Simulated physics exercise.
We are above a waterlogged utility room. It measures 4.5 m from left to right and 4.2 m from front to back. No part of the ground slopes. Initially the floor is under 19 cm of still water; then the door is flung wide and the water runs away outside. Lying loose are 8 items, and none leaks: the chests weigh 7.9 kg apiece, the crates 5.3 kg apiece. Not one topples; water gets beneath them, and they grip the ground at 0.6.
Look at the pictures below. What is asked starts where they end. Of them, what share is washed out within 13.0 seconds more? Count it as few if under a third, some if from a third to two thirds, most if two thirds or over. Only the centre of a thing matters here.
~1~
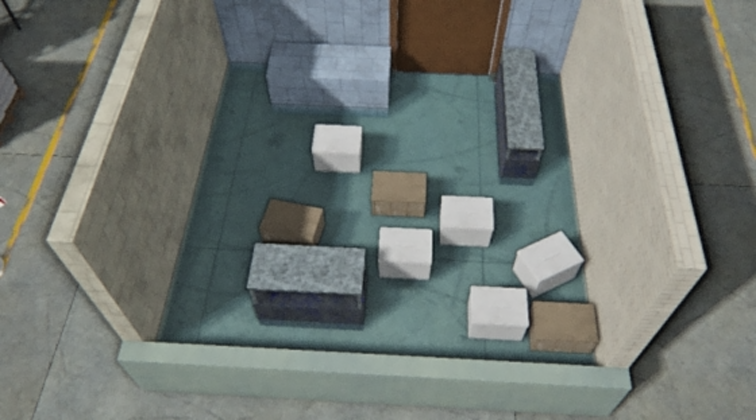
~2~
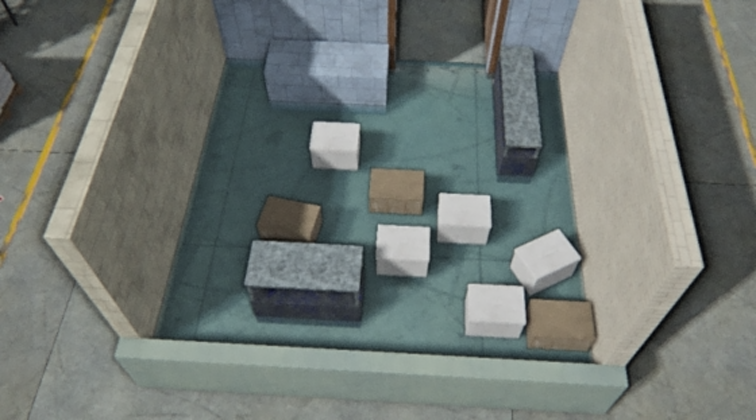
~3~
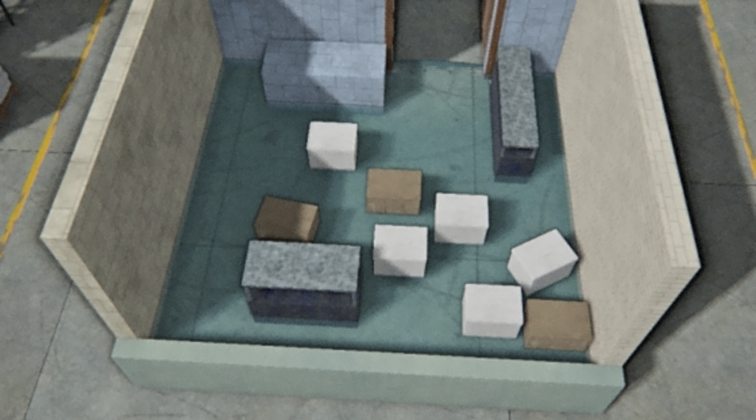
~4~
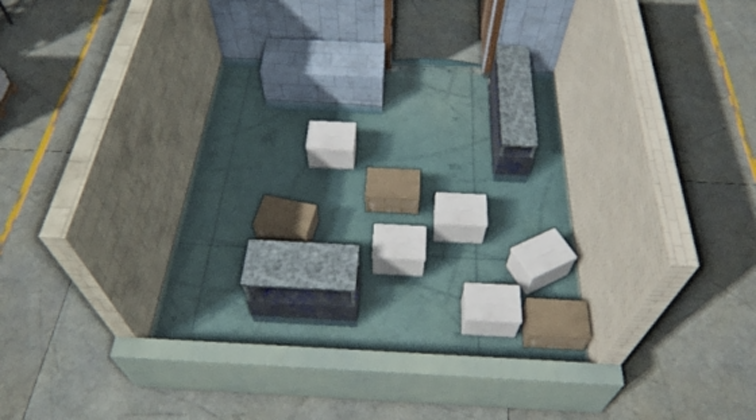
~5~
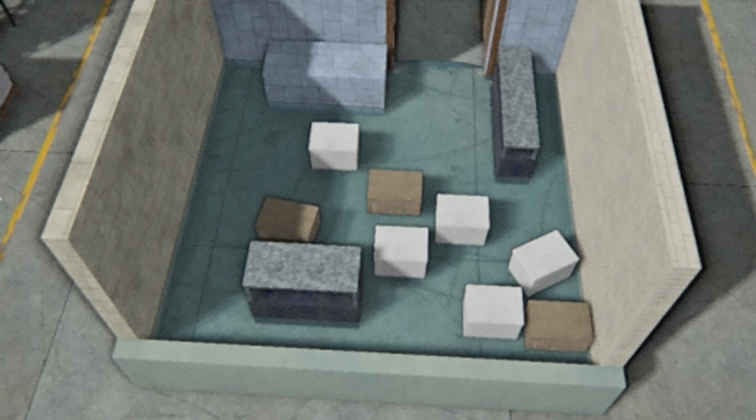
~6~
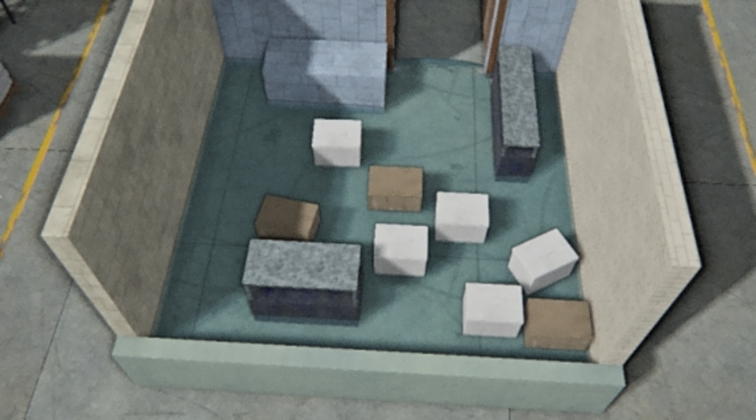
Some.
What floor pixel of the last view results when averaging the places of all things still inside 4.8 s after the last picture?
They're centred close to (454, 219).
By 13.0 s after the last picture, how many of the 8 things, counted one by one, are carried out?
That comes to 3 in all.
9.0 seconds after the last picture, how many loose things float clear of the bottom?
My tally comes to 5.
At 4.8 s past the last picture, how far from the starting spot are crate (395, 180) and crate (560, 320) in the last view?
In turn they sit 200 cm and 20 cm away.
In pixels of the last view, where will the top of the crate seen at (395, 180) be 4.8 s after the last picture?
Position estimate: Close to (444, 80).
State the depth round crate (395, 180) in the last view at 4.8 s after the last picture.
Depth: Near 13 cm.
Then, 1.0 s after the last picture 0 of 8 are out; 8 afloat.
Then, 4.8 s after the last picture 1 of 8 are out; 7 afloat.
Then, 9.0 s after the last picture 3 of 8 are out; 5 afloat.
Then, 13.0 s after the last picture 3 of 8 are out; 5 afloat.
